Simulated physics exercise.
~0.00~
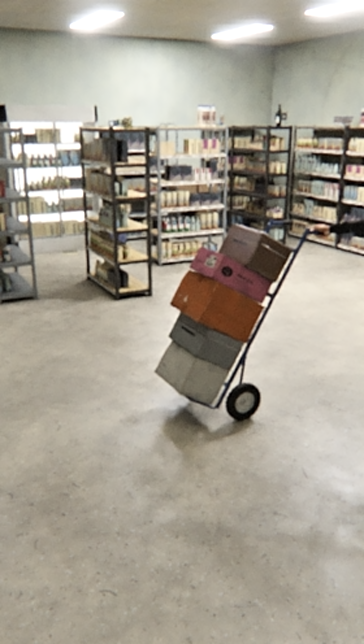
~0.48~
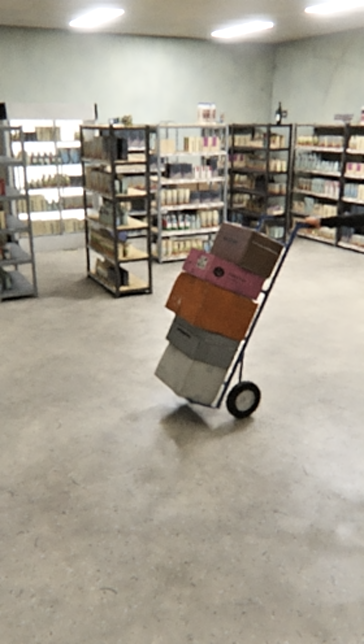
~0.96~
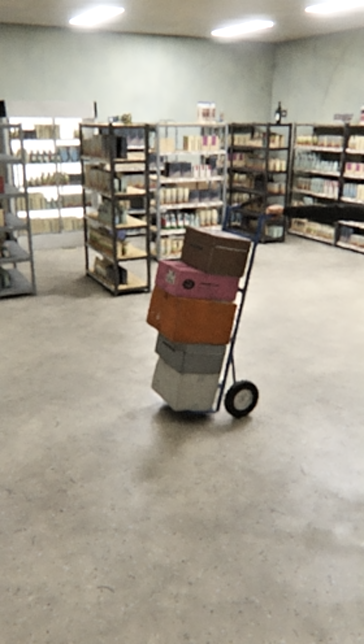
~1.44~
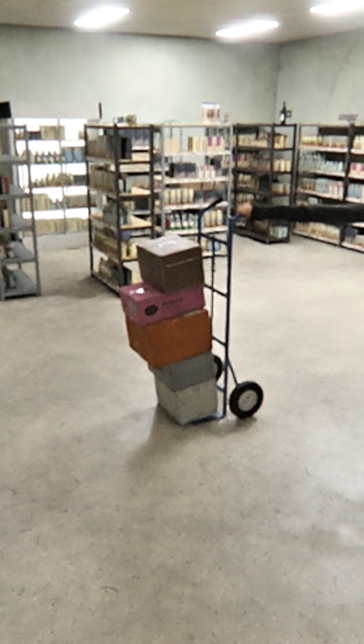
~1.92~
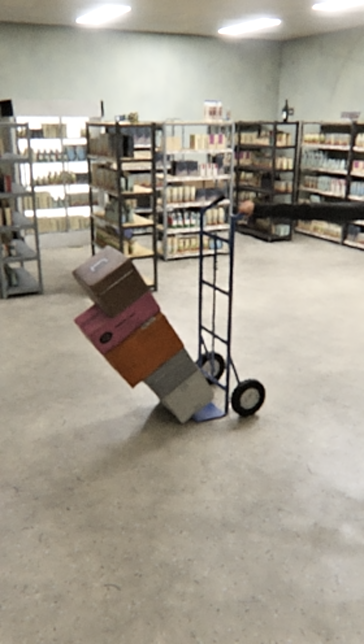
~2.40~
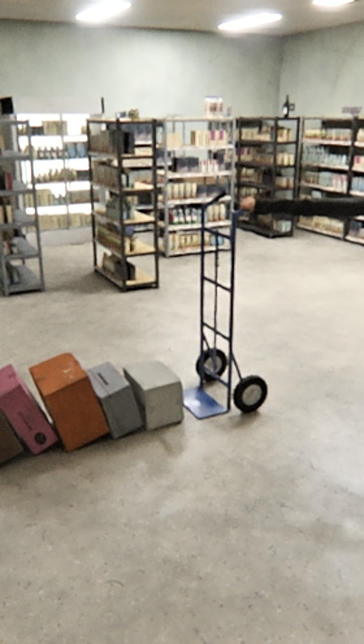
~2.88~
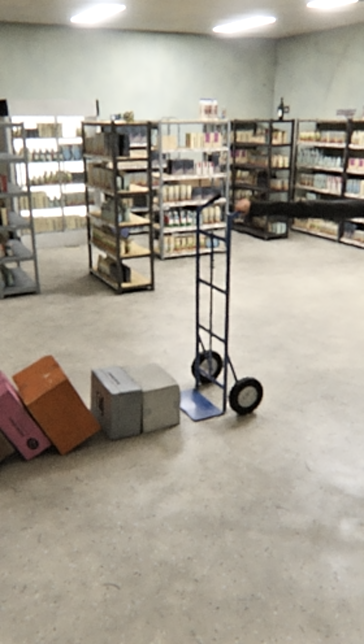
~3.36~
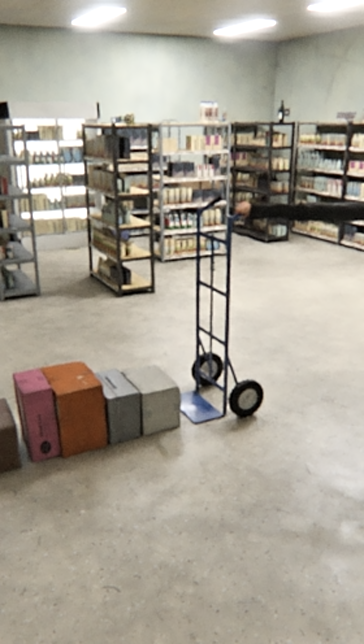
An arm swings a blue sack truck upright, and its stacked boxes topple left onto the floor.
